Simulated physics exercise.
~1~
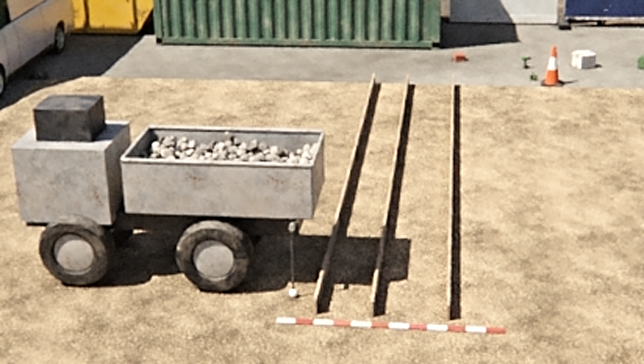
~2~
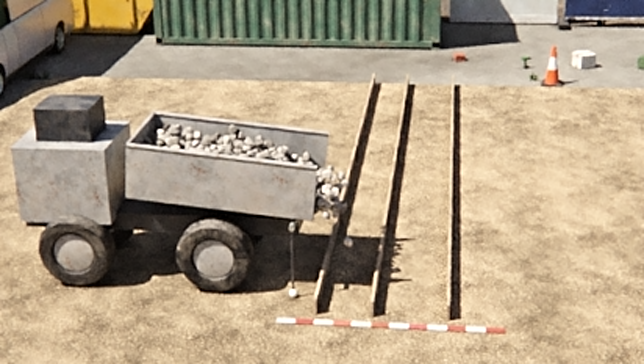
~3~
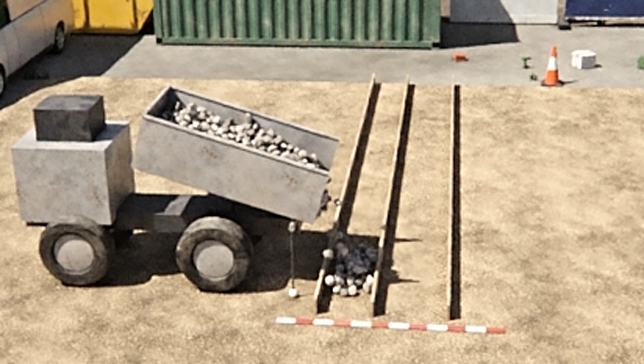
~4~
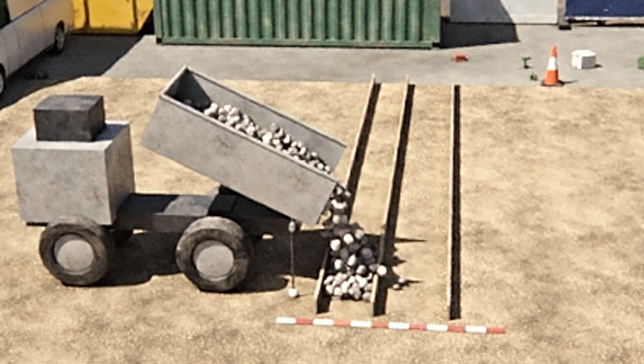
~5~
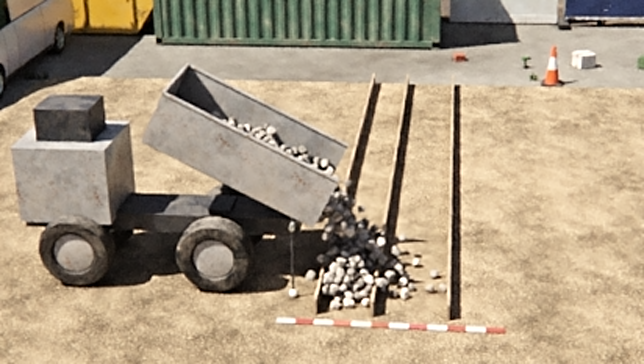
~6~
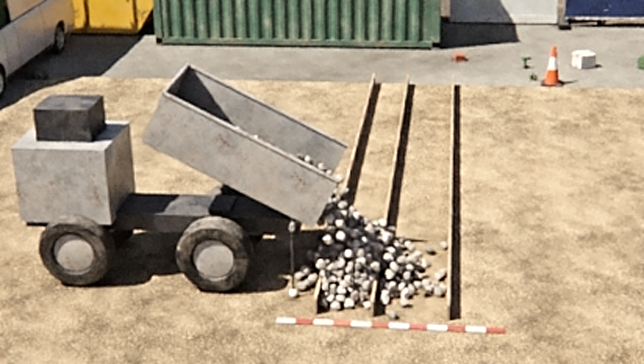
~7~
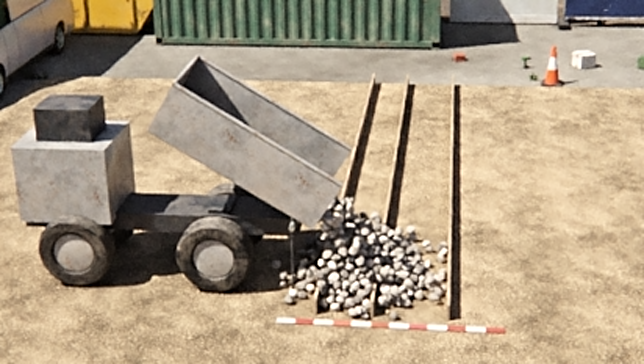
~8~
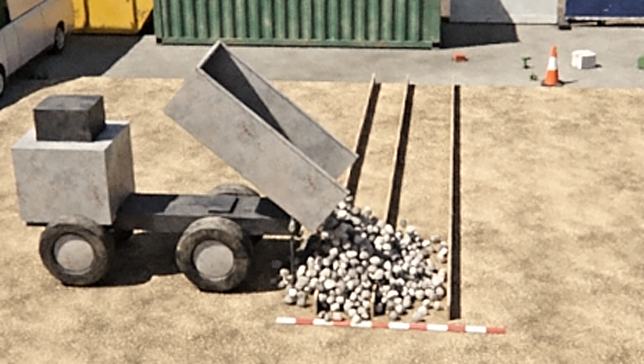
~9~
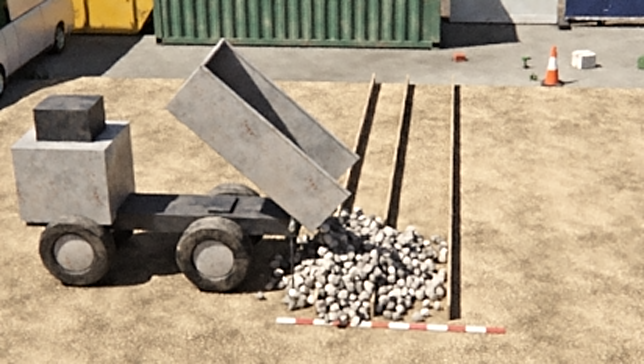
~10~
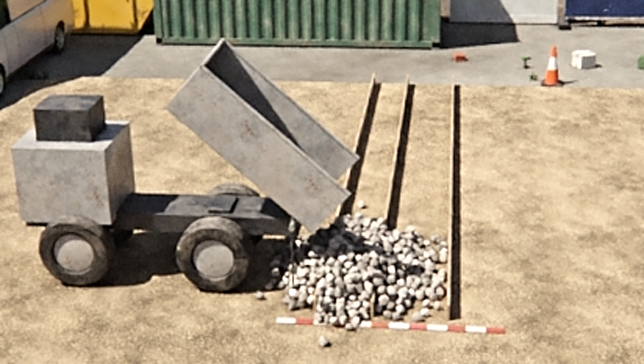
A grey tipper truck raised its open-ended body and grey stones slid out of the lower right end, spilling over the boards on the sandy ground until the body was empty and stayed tilted above a wide heap.
